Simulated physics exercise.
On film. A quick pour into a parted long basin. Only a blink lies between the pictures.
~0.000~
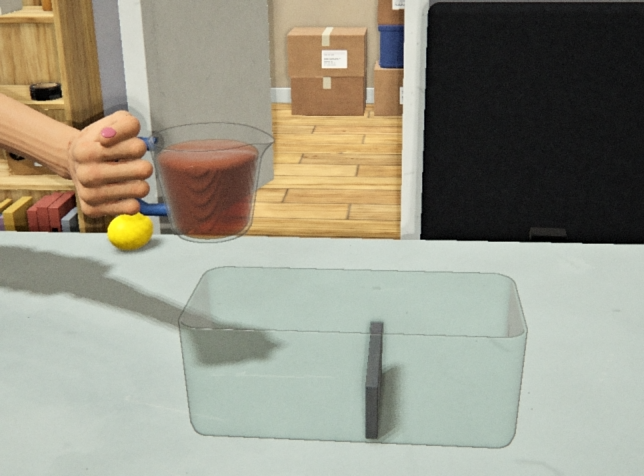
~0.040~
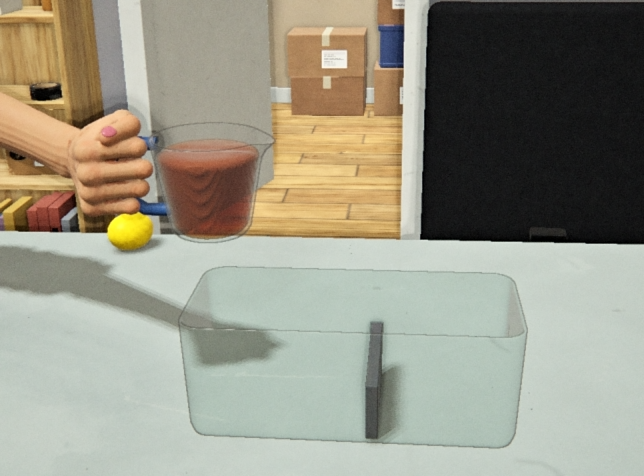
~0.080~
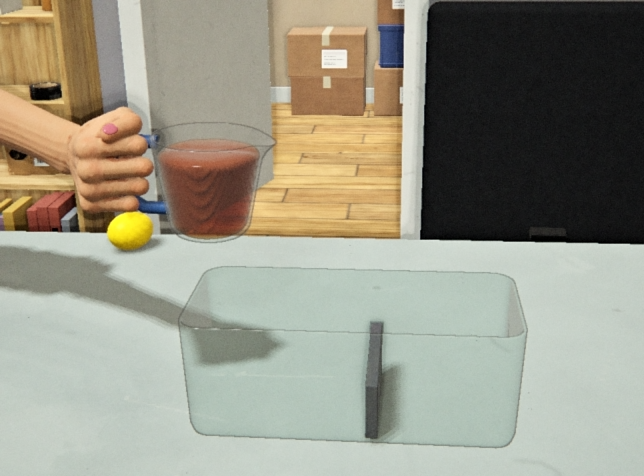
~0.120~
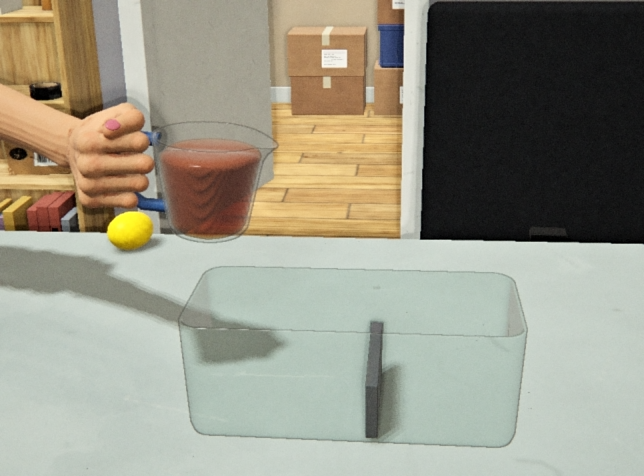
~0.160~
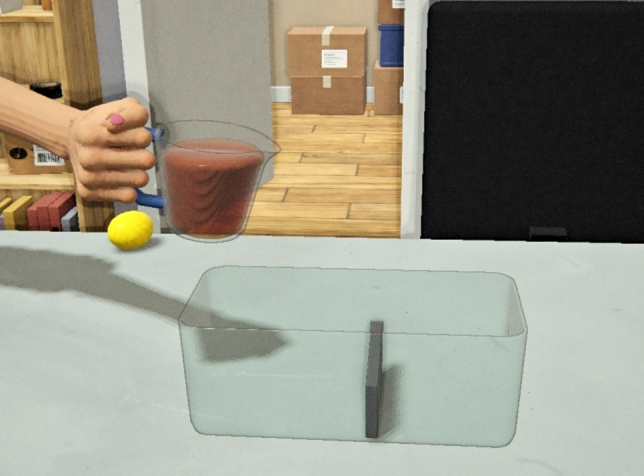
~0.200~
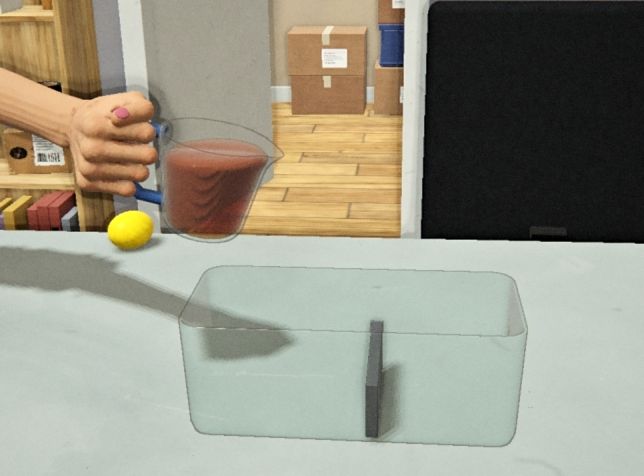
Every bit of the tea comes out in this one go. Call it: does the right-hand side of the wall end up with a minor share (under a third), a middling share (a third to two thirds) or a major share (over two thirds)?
The right side gets a minor share.
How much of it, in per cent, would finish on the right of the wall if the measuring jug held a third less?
Near 5 parts in a hundred.
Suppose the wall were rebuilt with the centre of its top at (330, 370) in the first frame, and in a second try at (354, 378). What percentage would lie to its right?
Case 1: 60 %; case 2: 30 %.
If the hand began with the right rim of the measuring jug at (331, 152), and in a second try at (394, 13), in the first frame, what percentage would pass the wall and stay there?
Result, first then second: About 55 % and about 75 %.
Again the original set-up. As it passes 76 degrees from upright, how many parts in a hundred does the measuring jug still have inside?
Remaining fraction: Approx. 60 %.
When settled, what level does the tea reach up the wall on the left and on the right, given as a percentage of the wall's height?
I'd put the left at about 30 and the right at about 0.
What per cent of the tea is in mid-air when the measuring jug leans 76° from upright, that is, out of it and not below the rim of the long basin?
About 25 per cent.
A moment on, the measuring jug is tipped on its side and 61 per cent is still to pour, 14 is left of the wall and 0 right of it.
Next, the measuring jug is tipped right over and 6 per cent is still to pour, 83 is left of the wall and 0 right of it.
Then the measuring jug is tipped right over and 0 per cent is still to pour, 96 is left of the wall and 2 right of it.
Later the measuring jug is tipped right over and 0 per cent is still to pour, 96 is left of the wall and 2 right of it.
At rest 96 per cent lies left of the wall, 2 right of it and 2 outside.
